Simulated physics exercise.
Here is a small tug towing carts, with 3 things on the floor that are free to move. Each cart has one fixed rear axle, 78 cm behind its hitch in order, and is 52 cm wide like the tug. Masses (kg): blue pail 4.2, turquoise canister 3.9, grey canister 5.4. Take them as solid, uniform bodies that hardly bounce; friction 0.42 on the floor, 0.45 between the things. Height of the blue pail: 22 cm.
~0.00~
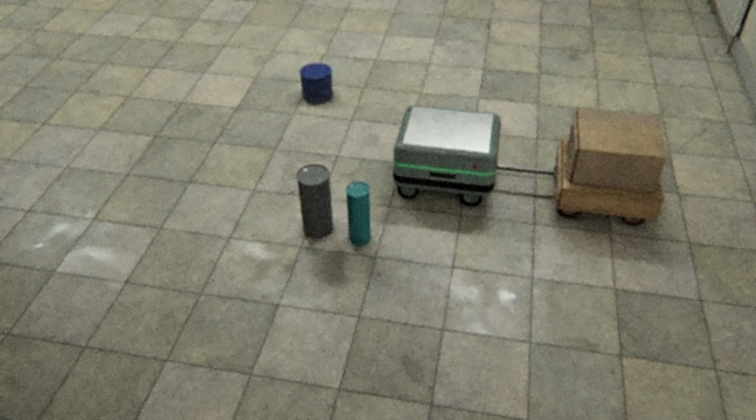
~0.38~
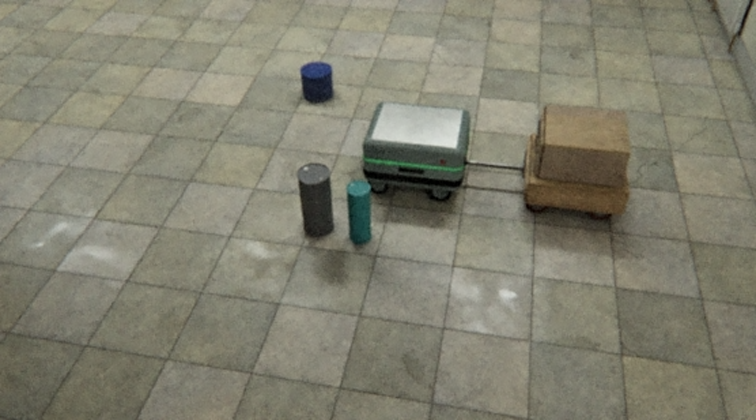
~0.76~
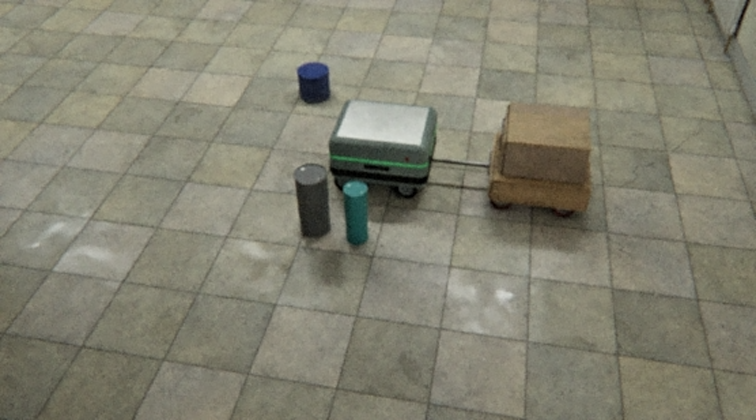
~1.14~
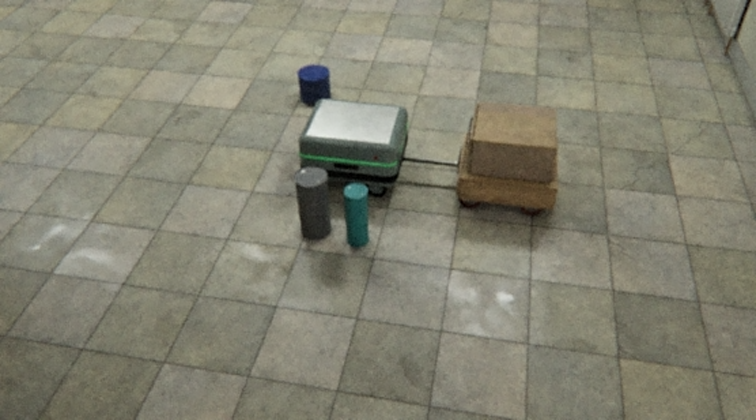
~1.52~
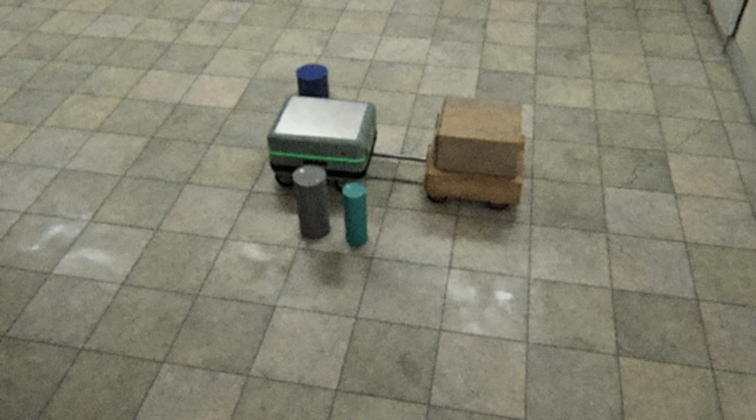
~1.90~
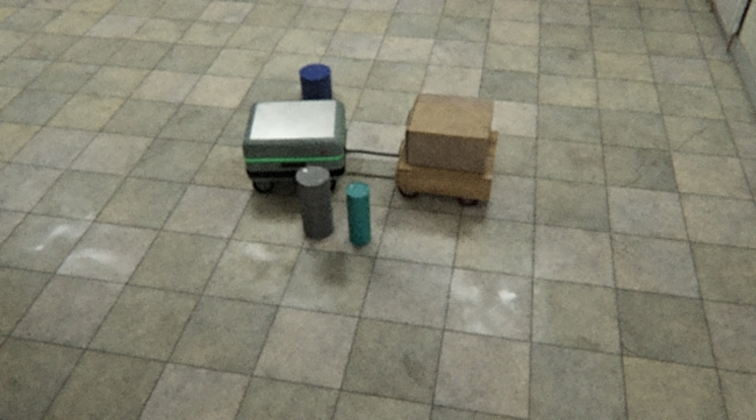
Tiled floor, with a small green-lit tug pulling a cart of brown boxes leftward between a blue pail and two upright canisters.
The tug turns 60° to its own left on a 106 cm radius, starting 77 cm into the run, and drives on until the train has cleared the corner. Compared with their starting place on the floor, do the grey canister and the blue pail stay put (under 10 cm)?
The grey canister holds its spot; the blue pail holds its spot.
After 2.80 s, tug has run 146 cm.
After 4.10 s, tug has run 213 cm.
After 5.60 s, tug has run 291 cm.
At rest (7.1 s), all 3 in place, give or take 10 cm. Seen from the same camera at the end, grey canister near (316, 203), blue pail near (316, 84).
